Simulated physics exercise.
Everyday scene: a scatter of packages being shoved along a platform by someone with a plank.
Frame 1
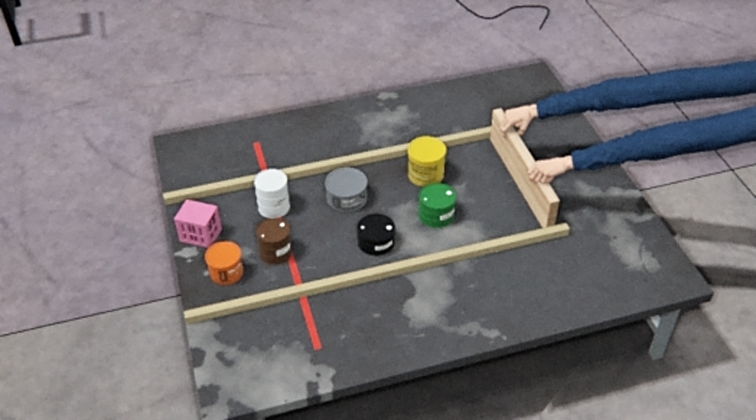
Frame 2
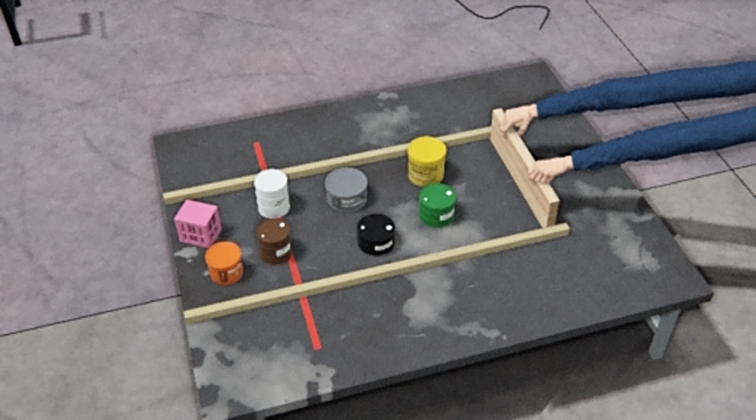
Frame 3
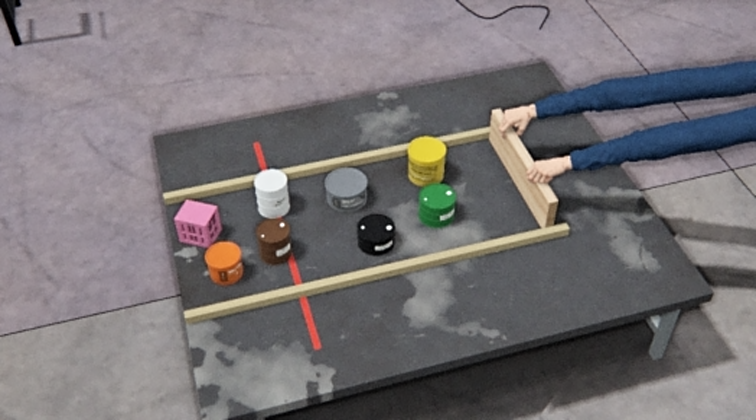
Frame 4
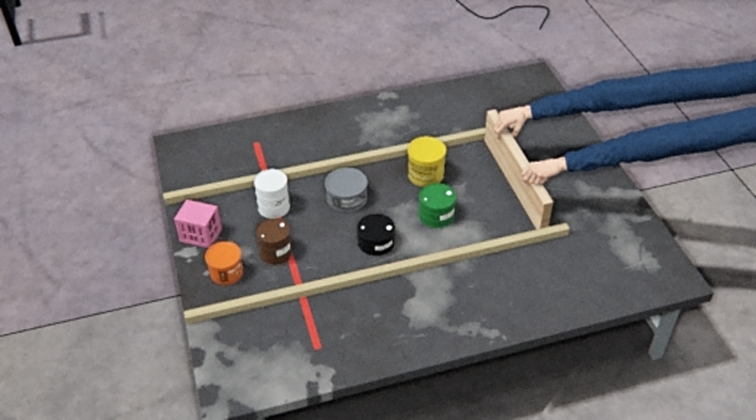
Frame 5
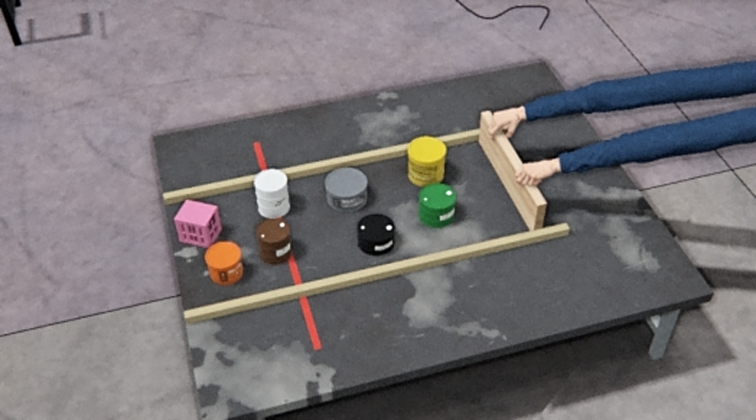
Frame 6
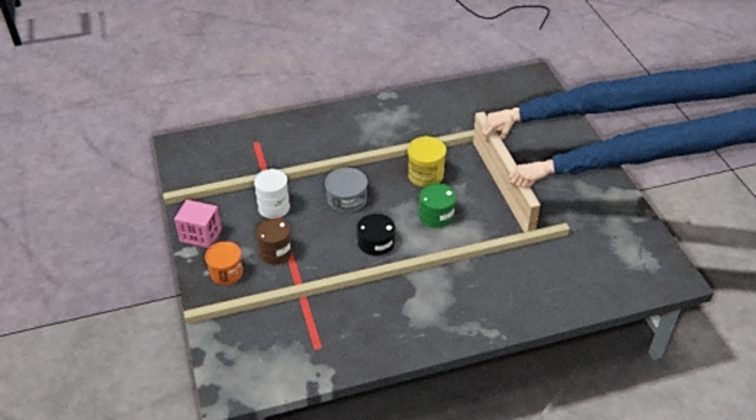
A person's two blue-sleeved arms reach in from the right over a dark, worn platform on a paved floor, seen from above at an angle. Between two pale wooden rails, yellow, green, black, grey, white, brown and orange containers and a pink crate spread leftward, with a red tape line crossing near the left. The hands slide the wooden plank slightly left, while the packages and camera stay still.
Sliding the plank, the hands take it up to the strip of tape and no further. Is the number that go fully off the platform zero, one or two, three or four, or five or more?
The tally of falls will come to none at all.
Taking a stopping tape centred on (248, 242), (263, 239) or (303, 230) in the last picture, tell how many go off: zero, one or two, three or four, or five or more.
Well, in the order given, it's one to two, none at all and not one.
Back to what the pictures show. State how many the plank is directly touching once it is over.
In total, 3.
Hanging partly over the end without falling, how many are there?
The total here is 0.
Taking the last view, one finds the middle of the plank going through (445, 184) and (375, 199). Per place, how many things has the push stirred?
By the first moment it's 2, by the second it's 4.
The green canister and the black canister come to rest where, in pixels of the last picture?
(268, 239) and (276, 269), roughly.
Soon after, none off yet; pink crate at rest near (198, 224); orange pail at rest near (225, 264); brown canister at rest near (274, 242).
In the end, the number that fall off is zero.
